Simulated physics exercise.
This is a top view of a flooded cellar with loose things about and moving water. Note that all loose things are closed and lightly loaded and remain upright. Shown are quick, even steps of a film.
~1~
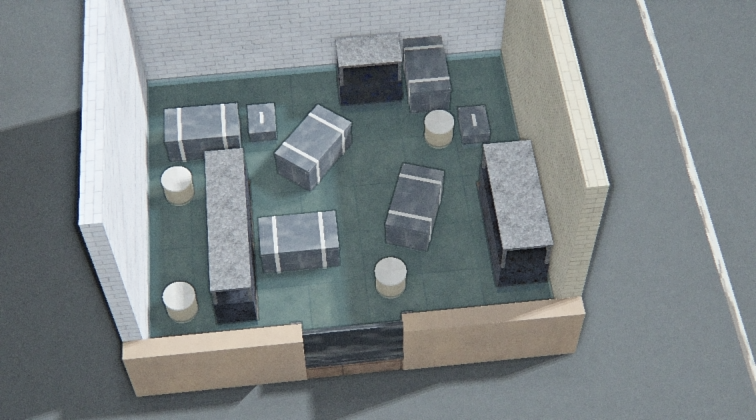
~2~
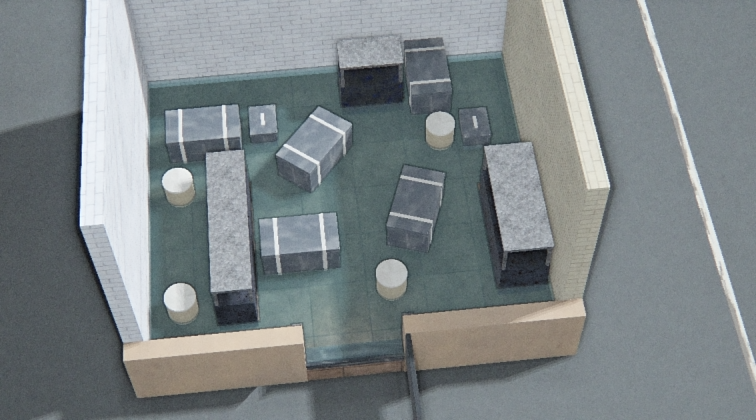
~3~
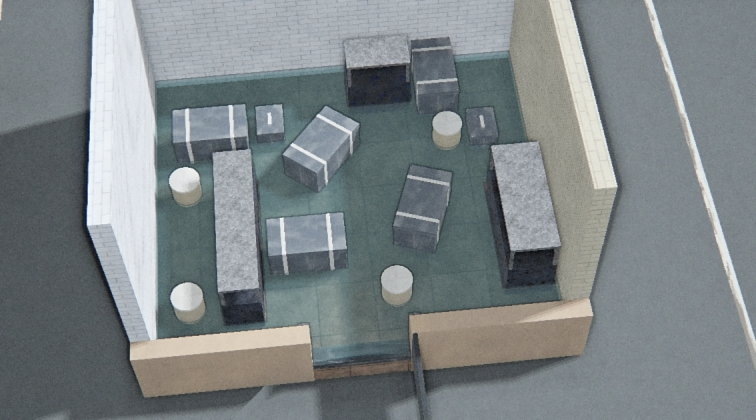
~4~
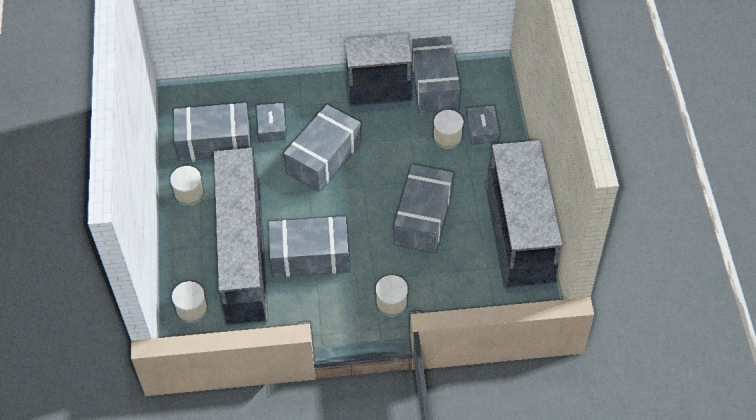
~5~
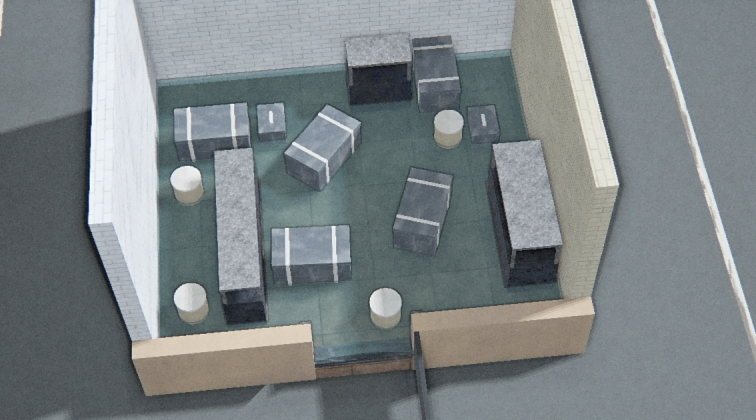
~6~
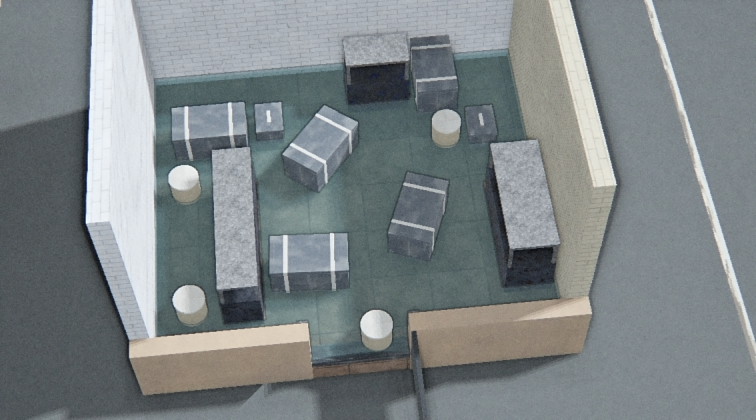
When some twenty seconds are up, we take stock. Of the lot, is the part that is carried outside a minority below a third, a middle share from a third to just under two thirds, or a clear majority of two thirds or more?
It is a middle share.
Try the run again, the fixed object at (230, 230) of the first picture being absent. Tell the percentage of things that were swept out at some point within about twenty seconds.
Answer: 50 per cent of them.
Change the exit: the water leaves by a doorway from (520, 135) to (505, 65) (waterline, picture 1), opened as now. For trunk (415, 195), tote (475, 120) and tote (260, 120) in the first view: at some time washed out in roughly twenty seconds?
Lost - lost - retained.
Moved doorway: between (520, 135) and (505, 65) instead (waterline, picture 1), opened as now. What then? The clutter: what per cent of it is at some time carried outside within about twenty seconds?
Result: Roughly 50 per cent.
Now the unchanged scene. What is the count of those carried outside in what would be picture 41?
That gives 4.
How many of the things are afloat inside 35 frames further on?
So that is 5.
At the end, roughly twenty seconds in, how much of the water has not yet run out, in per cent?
Roughly 48 in a hundred.
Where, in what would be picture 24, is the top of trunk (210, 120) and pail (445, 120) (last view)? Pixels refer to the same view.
Near (250, 130) and (428, 172).
A moment on, 1 of 11 are out; 10 afloat.
Next, 3 of 11 are out; 8 afloat.
Later, 4 of 11 are out; 5 afloat.
In the end, 5 of 11 are out; 4 afloat.
